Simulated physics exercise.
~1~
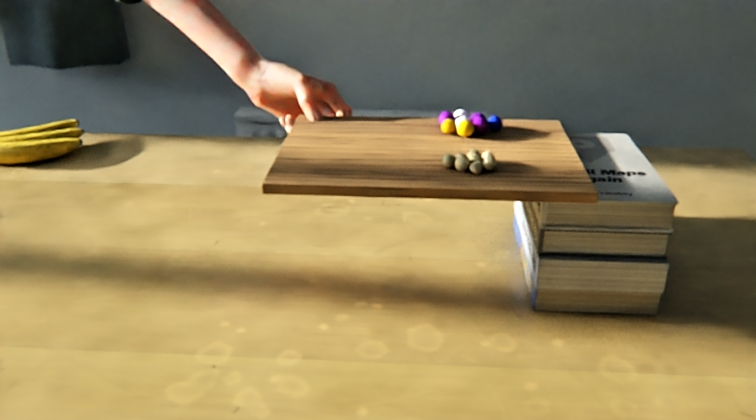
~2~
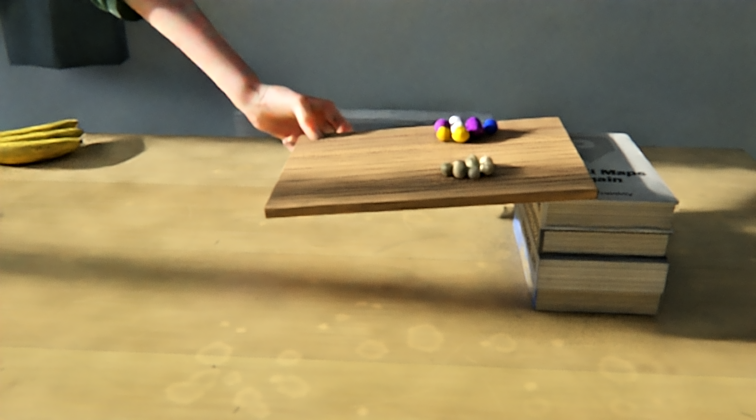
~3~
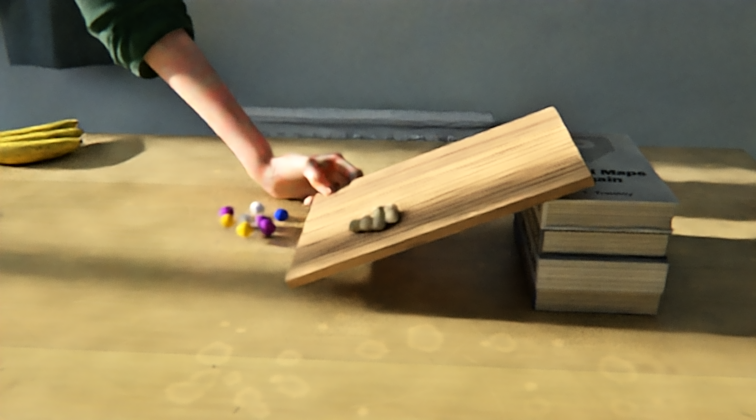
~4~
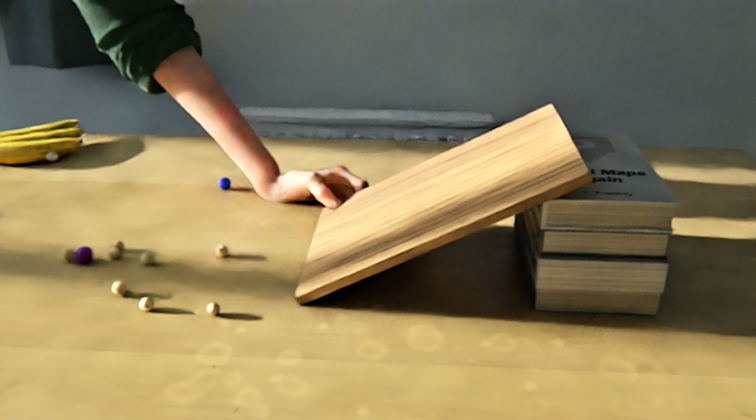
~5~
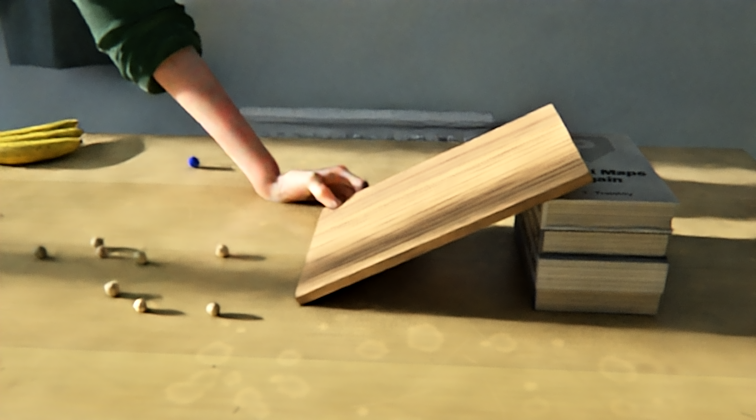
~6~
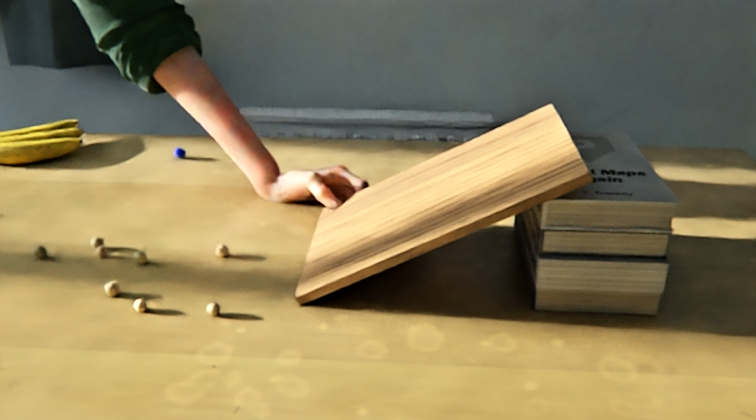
On a wooden table, a hand lowered one end of a board propped on books, and colourful balls rolled off first, mostly leaving the table, while the small tan ones followed and settled nearer the board, with one blue ball left farther back.
